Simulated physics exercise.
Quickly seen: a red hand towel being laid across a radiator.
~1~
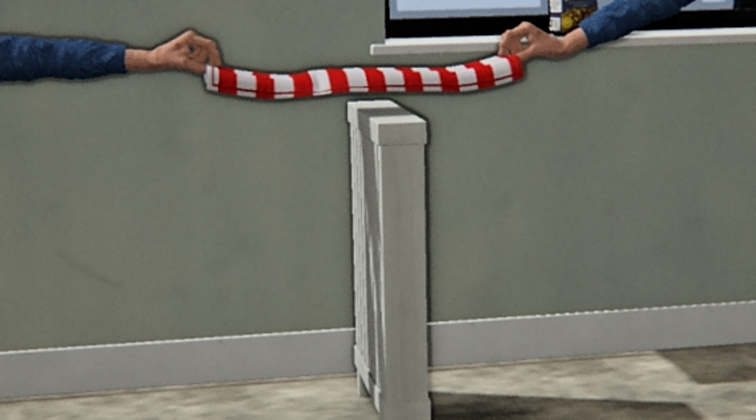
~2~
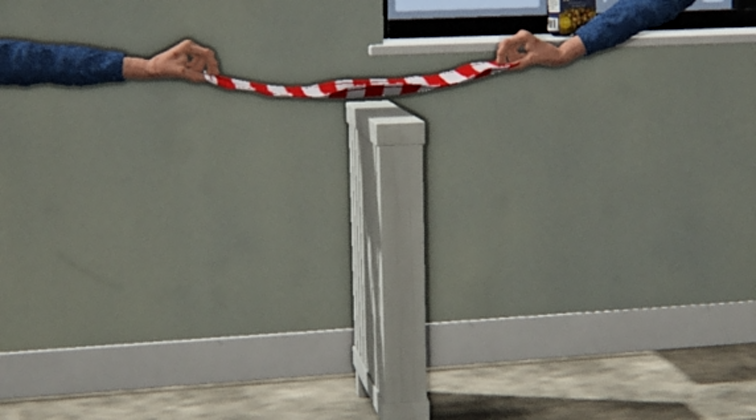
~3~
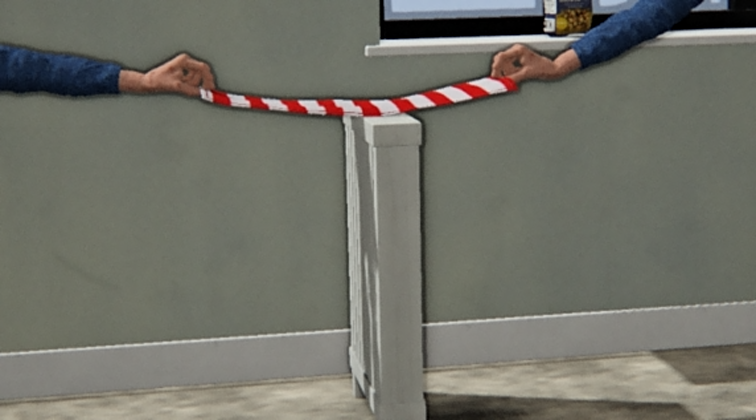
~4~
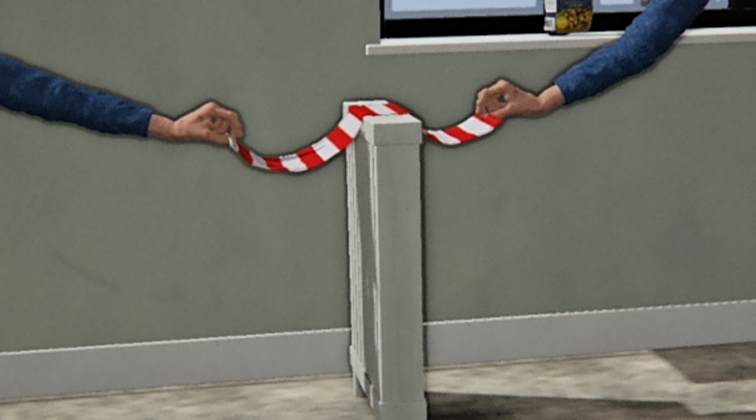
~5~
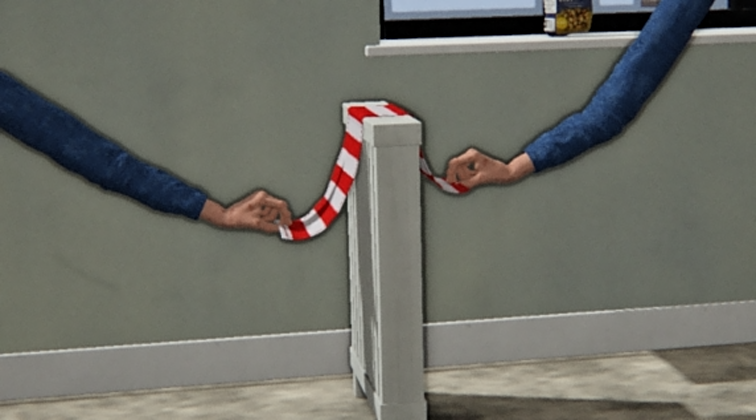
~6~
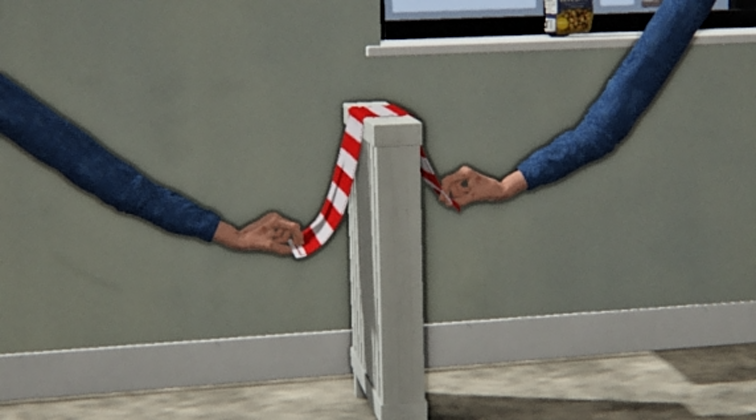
Against a gray-green wall, two hands lower a red-and-white striped strip over a narrow pale stand.
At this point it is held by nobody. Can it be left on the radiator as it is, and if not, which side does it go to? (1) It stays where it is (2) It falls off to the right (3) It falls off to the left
It stays where it is (1).
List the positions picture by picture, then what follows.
The first frame shows left end (214, 90); right end (518, 79); top of the radiator (402, 127).
The second frame shows left end (213, 83); right end (515, 64).
The third frame shows left end (208, 100); right end (513, 89); top of the radiator (397, 128).
The fourth frame shows left end (234, 149); right end (498, 124).
The fifth frame shows left end (288, 239); right end (465, 192).
The sixth frame shows left end (302, 257); right end (457, 208); both sides about alike.
Then, 0.16 s later than the last view, hand towel hanging on both sides, left end near (309, 262), right end near (440, 209).
Then, 0.28 s later than the last view, hand towel hanging on both sides, left end near (351, 269), right end near (406, 218).
Then, 0.90 s later than the last view, hand towel hanging on both sides, left end near (361, 269), right end near (406, 218).
Finally, hand towel hanging on both sides, left end near (361, 269), right end near (405, 218). The red hand towel hangs there.
